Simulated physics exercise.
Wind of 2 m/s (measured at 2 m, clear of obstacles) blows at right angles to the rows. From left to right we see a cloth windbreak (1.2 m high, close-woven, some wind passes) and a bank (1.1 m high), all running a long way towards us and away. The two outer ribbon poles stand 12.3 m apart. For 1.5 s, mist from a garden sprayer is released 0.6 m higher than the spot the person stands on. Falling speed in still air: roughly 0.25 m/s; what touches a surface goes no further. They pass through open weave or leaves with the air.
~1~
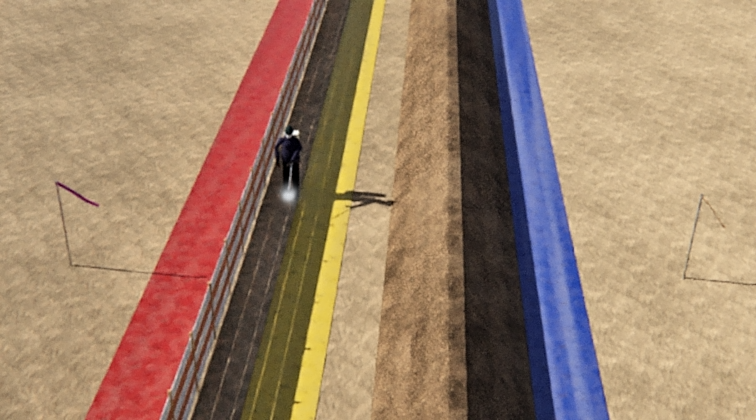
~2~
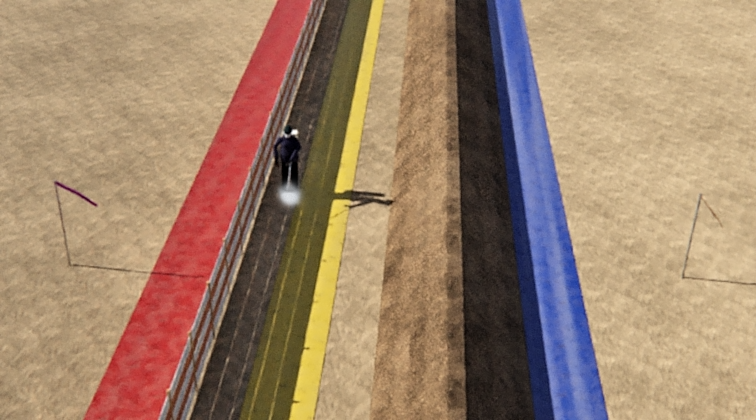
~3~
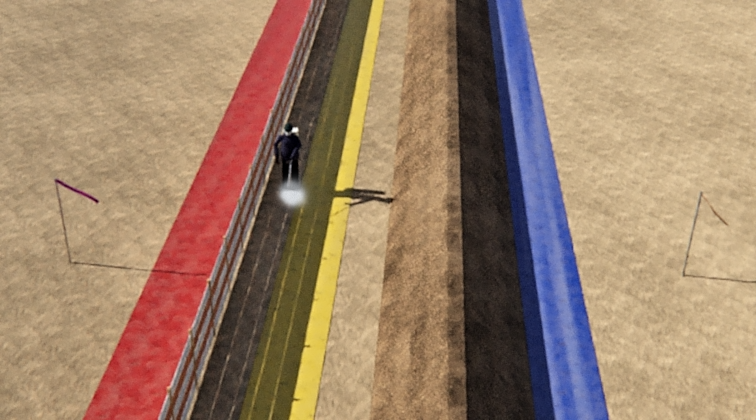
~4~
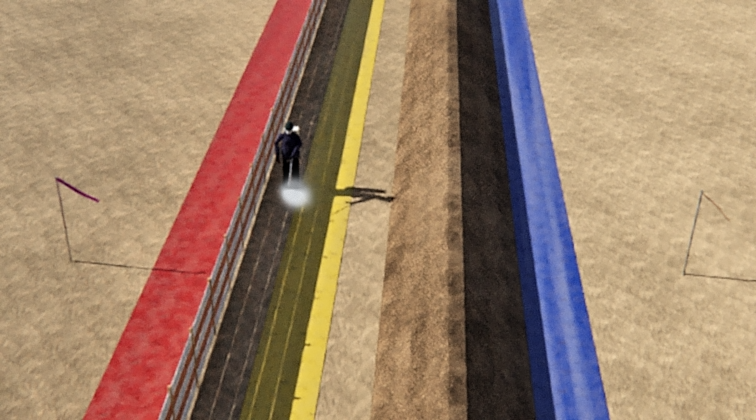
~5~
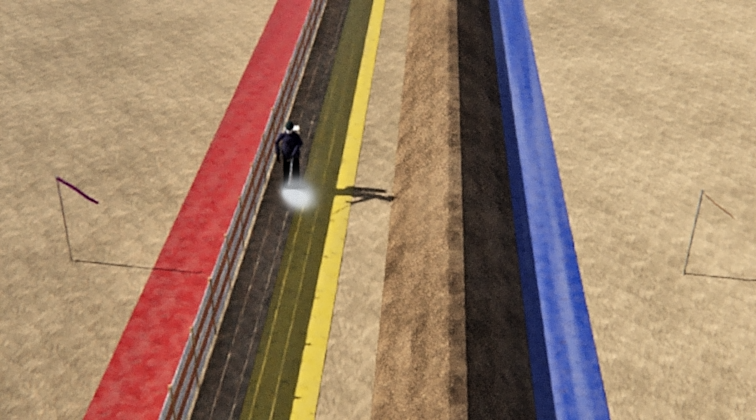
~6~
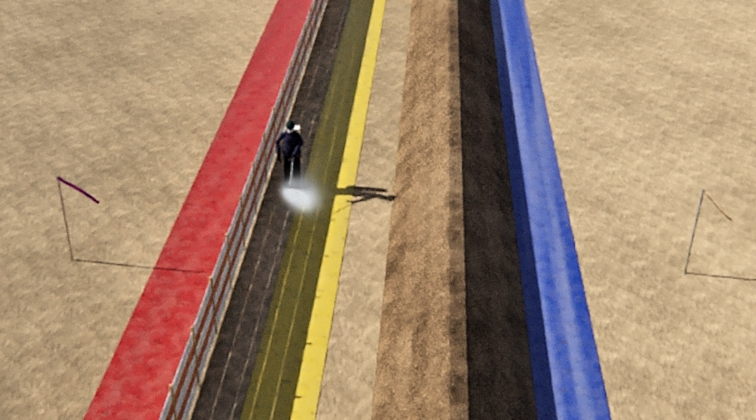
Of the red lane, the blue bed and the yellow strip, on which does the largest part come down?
It is yellow that catches most.
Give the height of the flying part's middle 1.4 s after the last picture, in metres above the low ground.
Roughly 0.4 m up.
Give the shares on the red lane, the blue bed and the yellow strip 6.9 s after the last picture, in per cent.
Roughly 0 % red, 0 % blue, 70 % yellow.
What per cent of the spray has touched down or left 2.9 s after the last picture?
Near 45 %.
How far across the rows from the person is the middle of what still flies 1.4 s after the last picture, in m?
About 0.5 m.
Then, 1.4 s after the last picture, 13 % is no longer flying here, and 13 % lies on the yellow strip, 0 % on the red lane and 0 % on the blue bed; the middle of what still flies is 0.4 m above the low ground, near (315, 198).
Then, 2.9 s after the last picture, 46 % is no longer flying here, and 46 % lies on the yellow strip, 0 % on the red lane and 0 % on the blue bed; the middle of what still flies is 0.4 m above the low ground, near (335, 199).
Then, 6.9 s after the last picture, 83 % is no longer flying here, and 68 % lies on the yellow strip, 0 % on the red lane and 0 % on the blue bed; the middle of what still flies is 0.7 m above the low ground, near (394, 188).
Then, 18.9 s after the last picture, 98 % is no longer flying here, and 69 % lies on the yellow strip, 0 % on the red lane and 1 % on the blue bed.
Then, 43.9 s after the last picture, 100 % is no longer flying here, and 69 % lies on the yellow strip, 0 % on the red lane and 1 % on the blue bed.
